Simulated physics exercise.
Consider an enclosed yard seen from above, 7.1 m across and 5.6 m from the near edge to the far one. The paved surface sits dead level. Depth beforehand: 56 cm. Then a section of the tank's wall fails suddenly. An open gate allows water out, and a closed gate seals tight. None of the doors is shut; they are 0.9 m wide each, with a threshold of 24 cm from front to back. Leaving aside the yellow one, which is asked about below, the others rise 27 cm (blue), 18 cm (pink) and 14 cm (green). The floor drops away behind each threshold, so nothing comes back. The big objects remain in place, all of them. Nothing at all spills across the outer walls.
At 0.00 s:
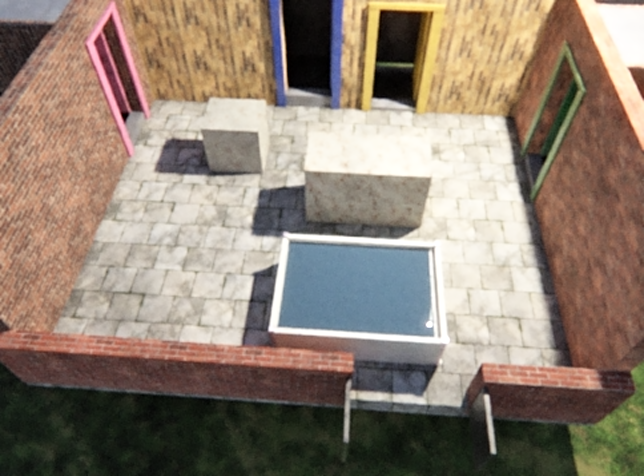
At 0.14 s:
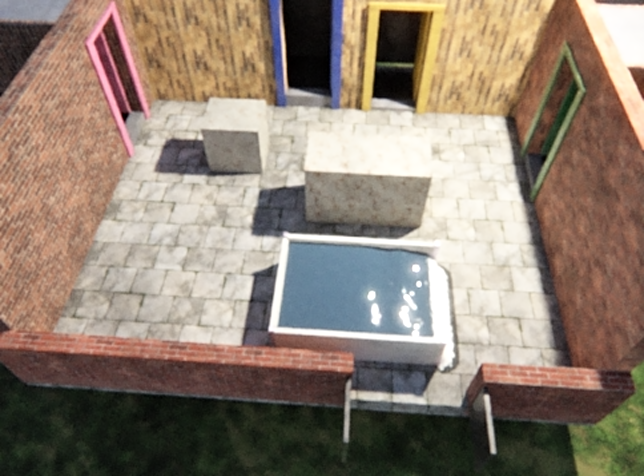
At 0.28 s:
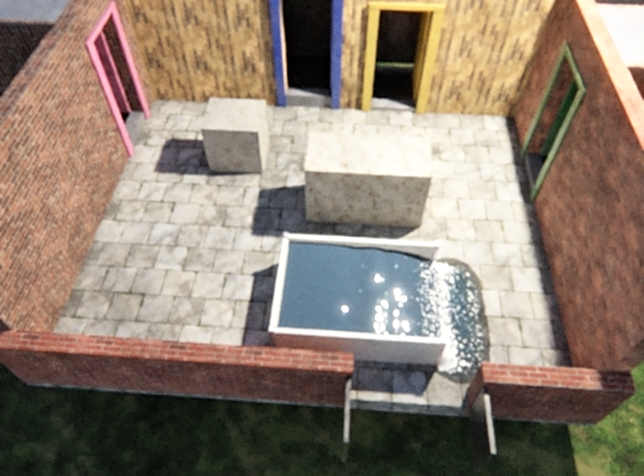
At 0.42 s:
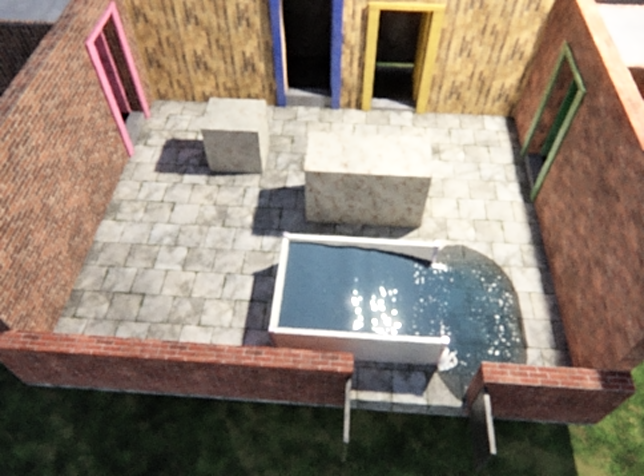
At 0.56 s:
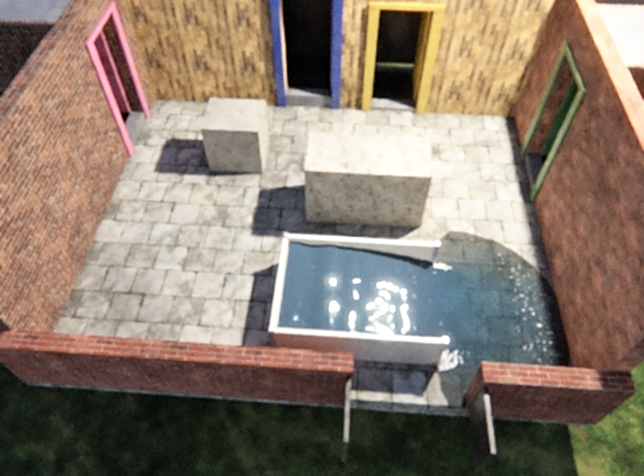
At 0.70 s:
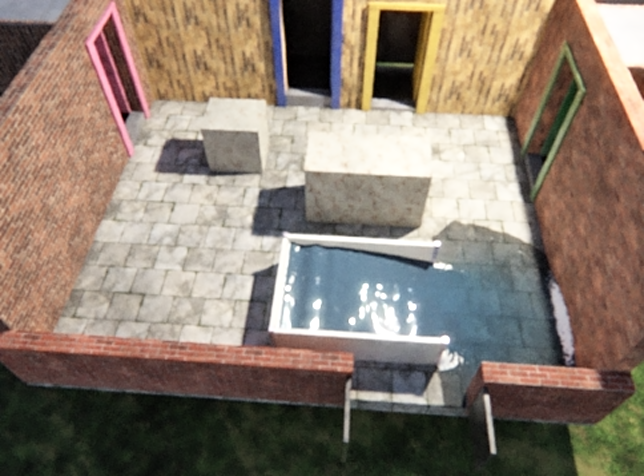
The clip opens on a paved yard walled in brick, where a white-rimmed tank of still water sits near two pale blocks. The tank's right side gives way and glittering water pours out, spreading rightward across the paving until it reaches the right wall, while the water inside the tank ripples.
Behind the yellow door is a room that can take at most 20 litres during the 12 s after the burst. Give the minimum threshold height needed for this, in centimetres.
Roughly 9 centimetres.
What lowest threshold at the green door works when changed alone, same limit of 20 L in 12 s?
Door green, min height approx. 6.0 cm.
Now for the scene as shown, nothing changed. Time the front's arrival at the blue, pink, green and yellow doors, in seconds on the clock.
Blue: 4.0 s; pink: 6.0 s; green: 1.6 s; yellow: 3.2 s.
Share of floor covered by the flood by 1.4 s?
Close to 15 per cent of it is wet.
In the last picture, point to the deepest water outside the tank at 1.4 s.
(575, 397).
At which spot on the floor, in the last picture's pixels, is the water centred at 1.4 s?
Approximately (423, 312).
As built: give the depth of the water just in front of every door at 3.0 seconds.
In cm: Blue 0, pink 0, green 9, yellow 0.
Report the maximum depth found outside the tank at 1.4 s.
About 42 cm.
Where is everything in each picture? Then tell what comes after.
The tank at (359, 288) is whole and still, 56 cm deep; the yellow door at (399, 66) is dry, in the first frame.
The front is at a hidden place, 0.2 m from the gap at (433, 306); 0.3 m2 of floor is wet, 56 cm left at the back, in the second frame.
Water pours out at (433, 308) and has run 0.7 m, to (485, 348); about 10 cm deep outside, 56 cm at the back, in the third frame.
Water pours out at (432, 308) and has run 1.2 m, to (521, 354); about 8 cm deep outside, 56 cm at the back, in the fourth frame.
The front is at (561, 334), 1.8 m from the gap at (432, 309); 3.6 m2 of floor is wet, 55 cm left at the back, in the fifth frame.
The gap is at (432, 309), the front 1.9 m out at a hidden place; the back of the tank holds 50 cm; the yellow door at (399, 66), 4.5 m from the gap, is still 3.4 m from the nearest water, in the sixth frame.
After 1.4 s water covers 15 % of the floor, deepest (42 cm) near (575, 397); it has not reached the yellow door.
After 3.0 s water covers 30 % of the floor, deepest (25 cm) near (504, 392); it has not reached the yellow door.
After 12.0 s water covers 95 % of the floor, deepest (8 cm) near (43, 359); 4 cm at the yellow door, 19 litres in over its 9 cm threshold.
At the yellow door as built, the water arrived by 3.3 s and peaked near 13 cm at 5.0 s.
With a threshold of 7.5 cm, 32 litres would have come in within the 12 s; with 10 cm, 13 litres. So under 20 litres takes about 9 cm.
